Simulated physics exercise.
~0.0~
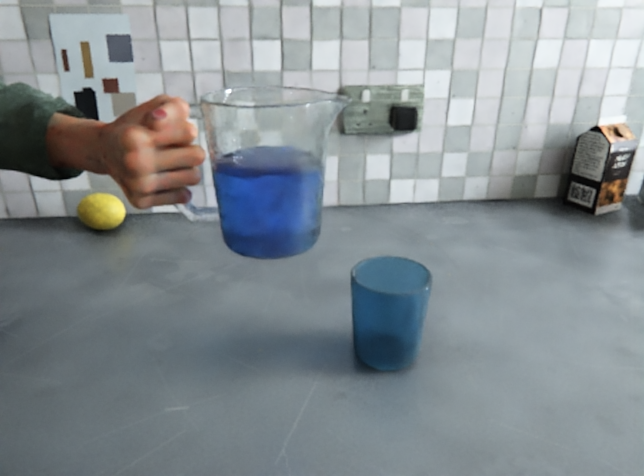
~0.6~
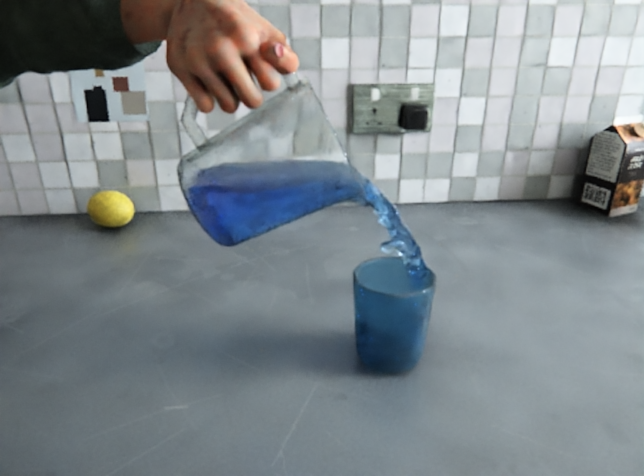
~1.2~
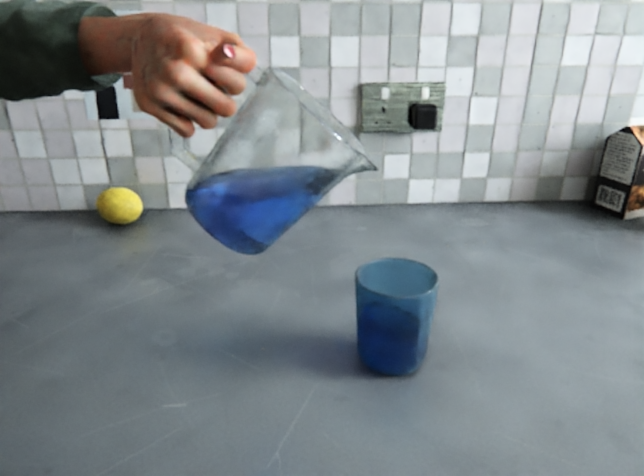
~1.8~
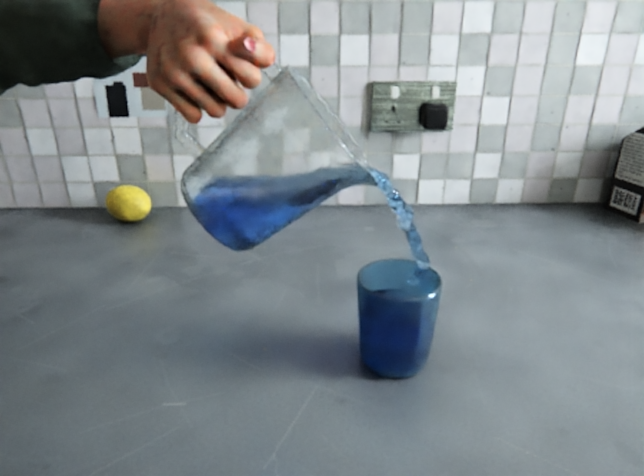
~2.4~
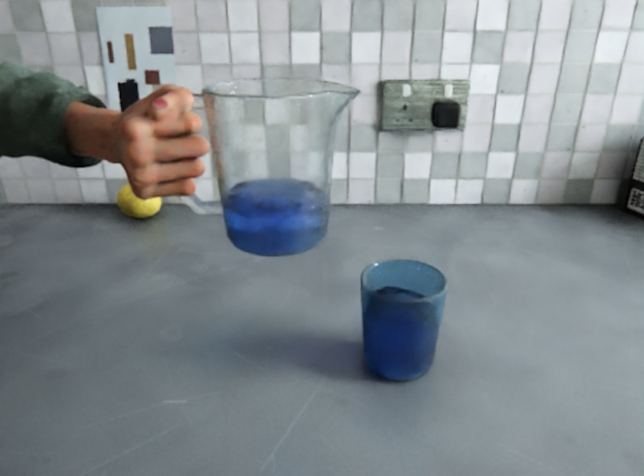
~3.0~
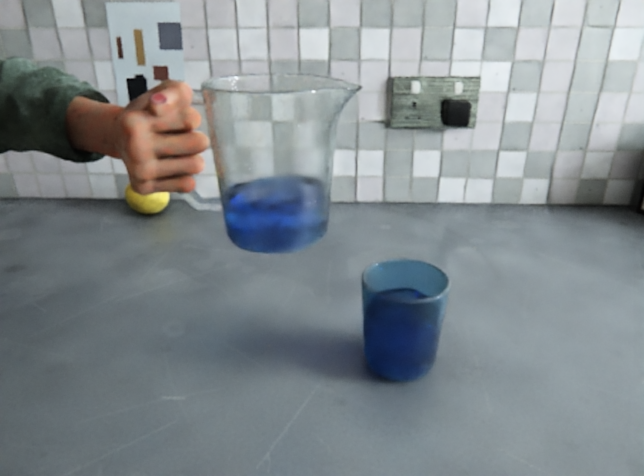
To begin with, a hand holds a clear pitcher of blue liquid upright above a grey worktop, to the left of a translucent blue drinking glass, with a lemon and a carton near the tiled wall. The hand tips the pitcher steeply to the right, and a stream runs from its spout into the glass. It then eases the pitcher back partway, and the stream stops. Next it tips forward again, sending a second stream into the glass. Finally, the hand levels the pitcher and holds it still, noticeably less full, while the glass stands mostly filled with blue liquid.
